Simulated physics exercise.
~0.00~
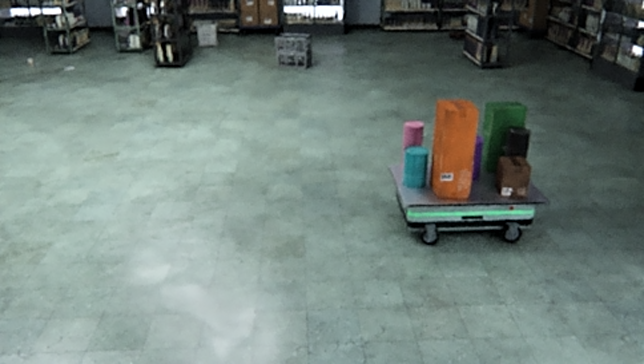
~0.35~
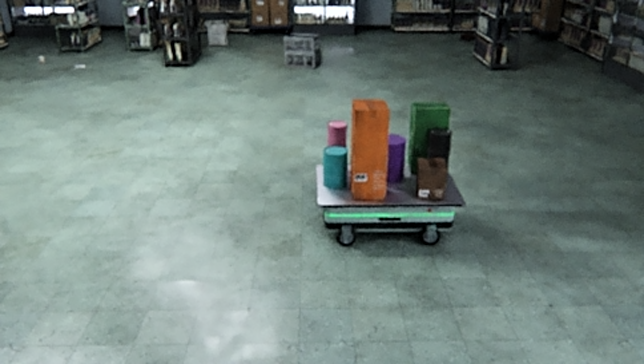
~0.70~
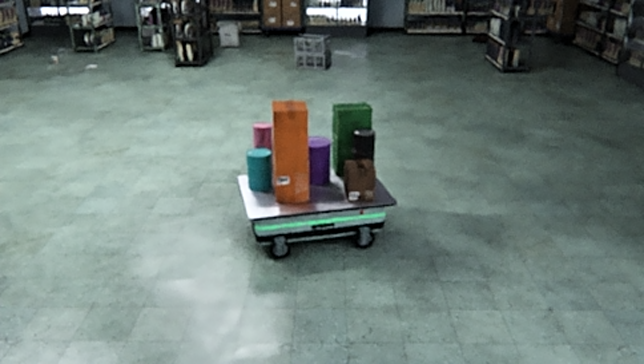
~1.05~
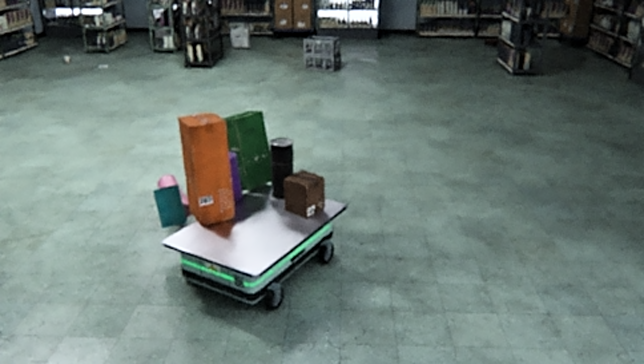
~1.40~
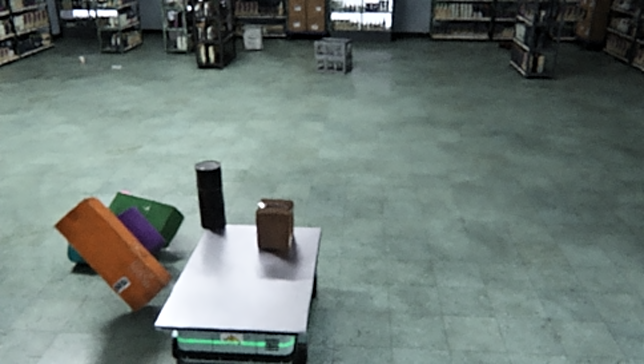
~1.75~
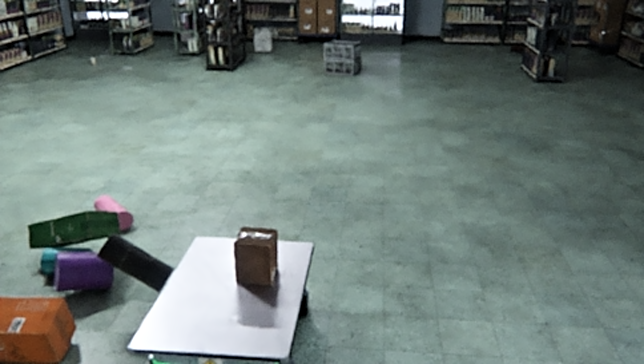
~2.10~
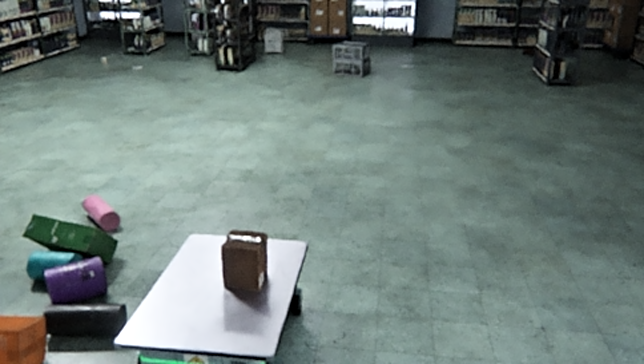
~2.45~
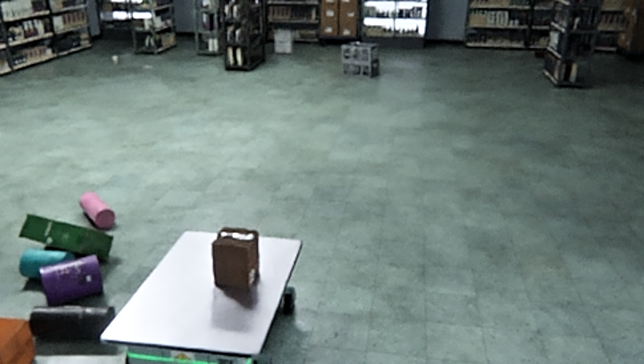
A low wheeled cart with a pale deck and green trim rolls across the tiled floor of a library-like room lined with shelves, seen from slightly above. It carries a tall orange box, a green box, a brown parcel, a black canister, a purple pail, and pink and turquoise canisters. The cart moves left, then swings round toward the viewer, and the orange and green boxes, pail and coloured canisters tip off its left side. The black canister stays upright briefly, then topples off too. The cart ends at the lower left, only the brown parcel still standing on it, the others scattered beside it.
